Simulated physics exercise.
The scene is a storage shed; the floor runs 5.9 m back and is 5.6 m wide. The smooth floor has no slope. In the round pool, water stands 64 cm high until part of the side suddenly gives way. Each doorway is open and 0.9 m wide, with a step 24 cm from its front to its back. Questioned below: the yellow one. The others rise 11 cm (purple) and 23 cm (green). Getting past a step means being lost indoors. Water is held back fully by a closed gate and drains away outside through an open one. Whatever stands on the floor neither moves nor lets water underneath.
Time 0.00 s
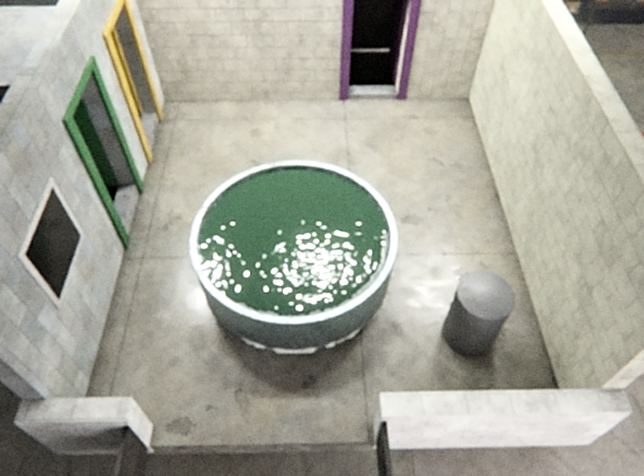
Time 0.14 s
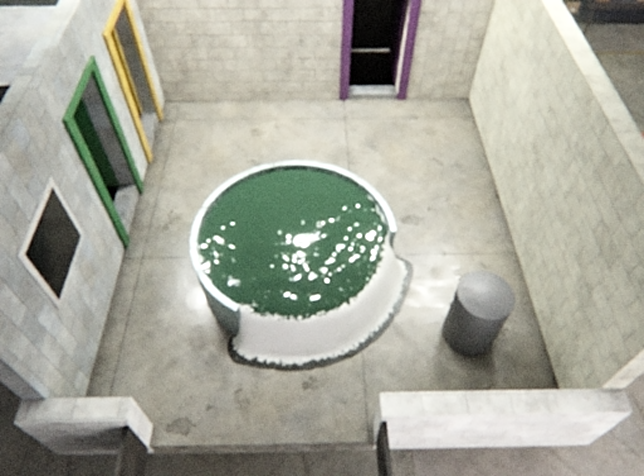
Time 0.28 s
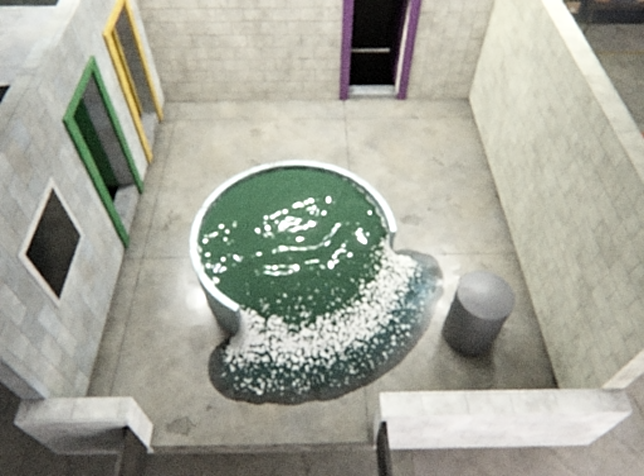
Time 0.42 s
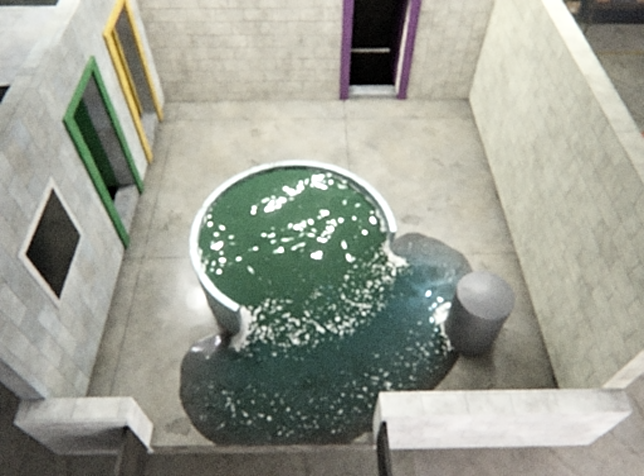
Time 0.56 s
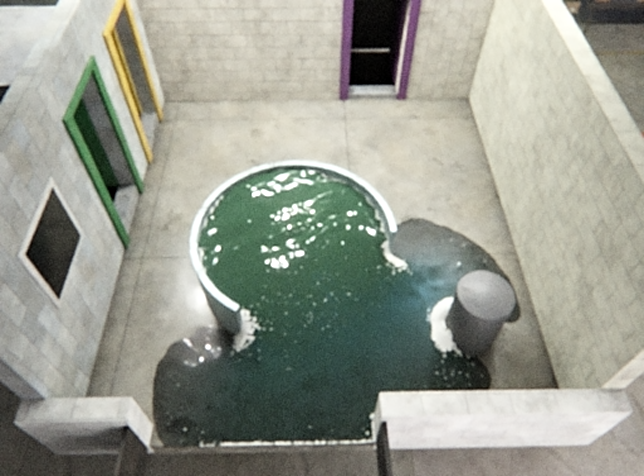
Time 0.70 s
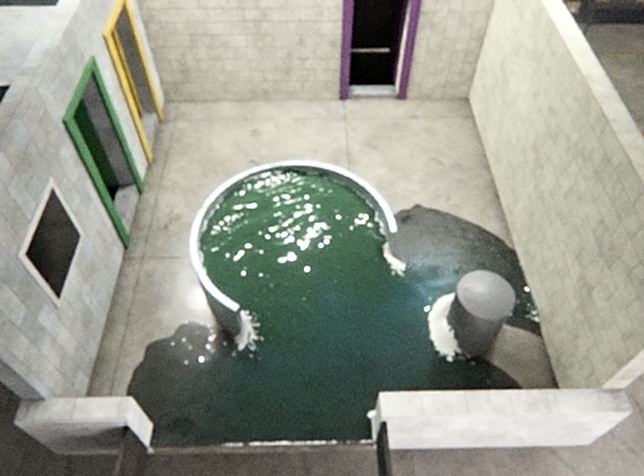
The clip opens on a round pool of green water standing whole in a walled room with green, yellow and purple doorways. The pool's front right side opens and water pours onto the floor, foaming, then spreads around a grey cylinder and across the front opening, reaching the right wall.
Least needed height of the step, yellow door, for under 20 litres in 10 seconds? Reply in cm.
Some 7 cm.
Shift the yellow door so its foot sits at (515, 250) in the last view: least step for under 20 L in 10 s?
You'd want it roughly 13.5 cm high.
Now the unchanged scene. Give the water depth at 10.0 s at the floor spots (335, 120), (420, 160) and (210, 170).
Close to 5, 6 and 7 cm deep.
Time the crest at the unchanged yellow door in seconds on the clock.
7.0 s.
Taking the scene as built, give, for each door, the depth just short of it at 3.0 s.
Door by door in cm - yellow 0, purple 0, green 0.
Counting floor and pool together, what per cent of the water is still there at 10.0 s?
Around 50 percent is still there.
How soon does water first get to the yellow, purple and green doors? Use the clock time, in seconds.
Arrival times - yellow 6.0 s, purple 3.4 s, green 7.0 s.
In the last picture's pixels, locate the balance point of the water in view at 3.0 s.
The water is centred near (392, 297).
After 1.4 s water covers 25 % of the floor, deepest (50 cm) near (412, 419); it has not reached the yellow door.
After 3.0 s water covers 50 % of the floor, deepest (33 cm) near (552, 416); it has not reached the yellow door.
After 10.0 s water covers 100 % of the floor, deepest (10 cm) near (183, 111); 9 cm at the yellow door, 0 litres in over its 19 cm step.
At the yellow door as built, the water arrived by 5.9 s and peaked near 11 cm at 7.0 s.
Run again over the same 10 s with other heights there, 31 litres in over 6 cm, 11 litres over 8 cm. The limit of 20 litres is kept from about 7 cm up.
